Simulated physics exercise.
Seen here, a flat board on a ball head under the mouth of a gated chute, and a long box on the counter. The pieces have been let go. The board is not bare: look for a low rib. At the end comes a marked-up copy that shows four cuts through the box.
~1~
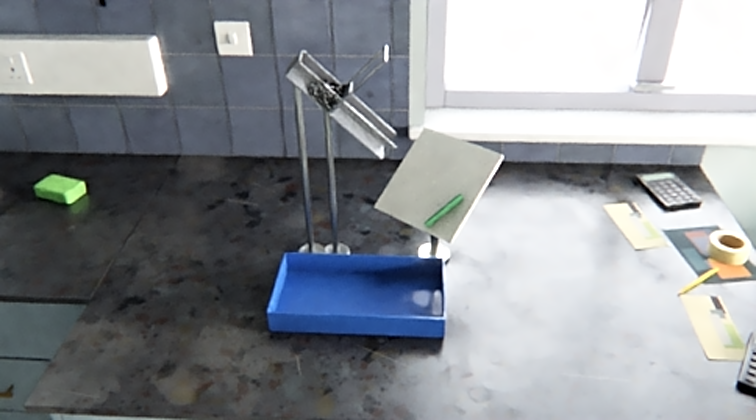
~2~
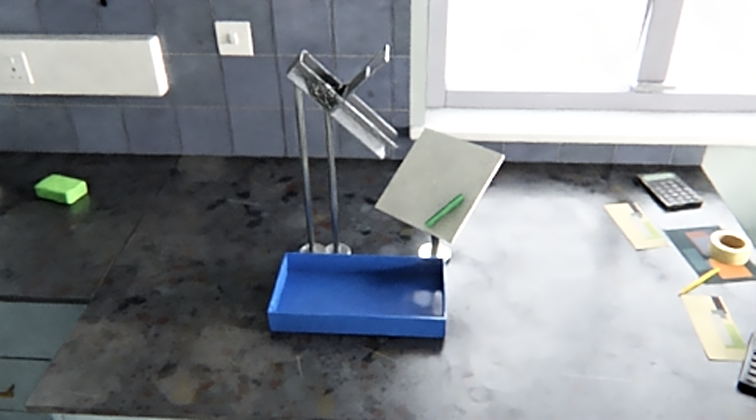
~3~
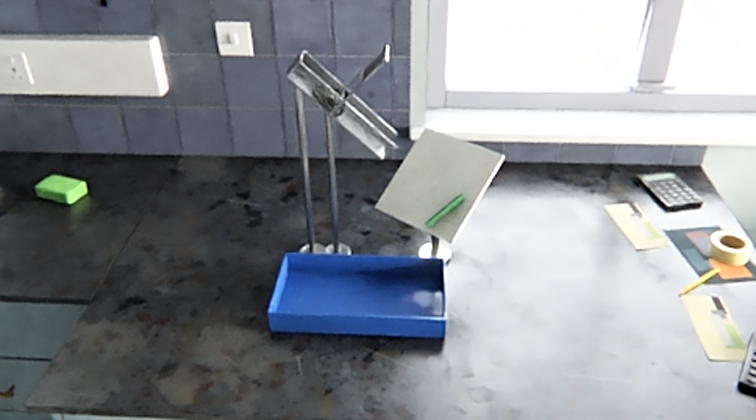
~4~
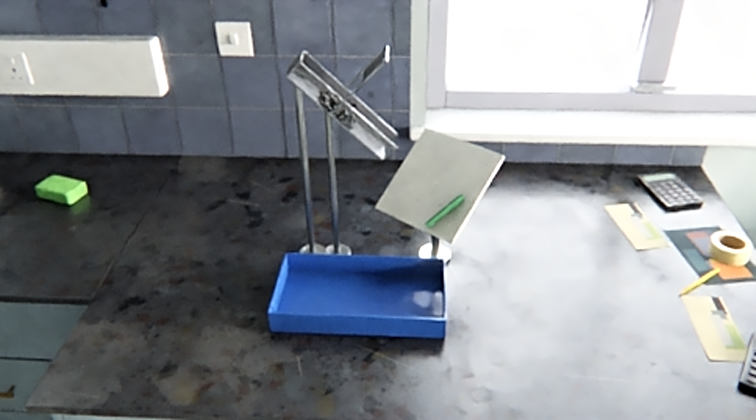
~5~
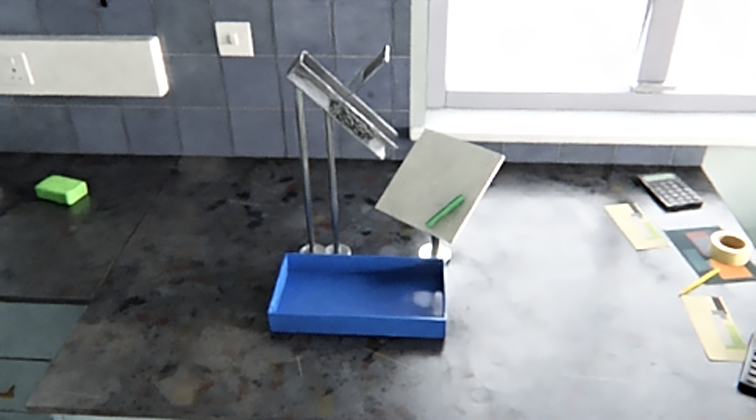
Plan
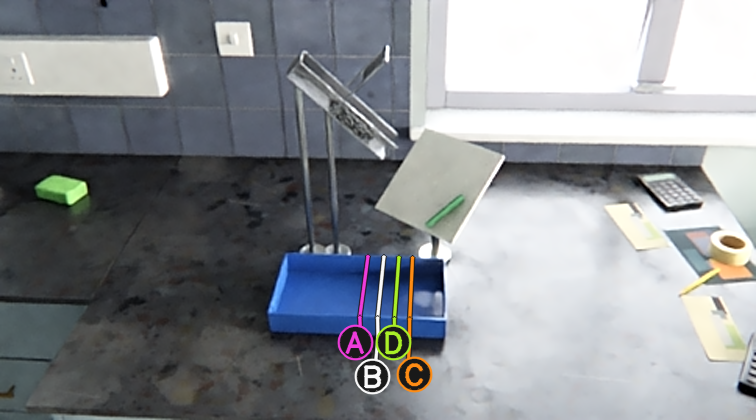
In the video, a gate at a raised metal chute opens and a small clump of dark beans slides down the chute toward its lower right end, above a tilted pale board with a green strip and an empty blue box.
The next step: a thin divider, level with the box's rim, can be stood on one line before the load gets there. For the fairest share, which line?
Use line D.
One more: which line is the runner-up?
That would be B.
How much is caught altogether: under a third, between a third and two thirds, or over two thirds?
About that: Over two thirds.
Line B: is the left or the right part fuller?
The right side.
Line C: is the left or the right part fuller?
More lands on the left.
On the marked copy, line A crosses the front rim at (359, 316); line B crosses the front rim at (377, 317); line C crosses the front rim at (409, 318); line D crosses the front rim at (394, 317).
With A, of what is caught, a stray few on the left of the divider, nearly all on the right.
With B, of what is caught, about a quarter on the left of the divider, most on the right.
With C, of what is caught, nearly all on the left of the divider, a small part on the right.
With D, of what is caught, about half on the left of the divider, about half on the right.
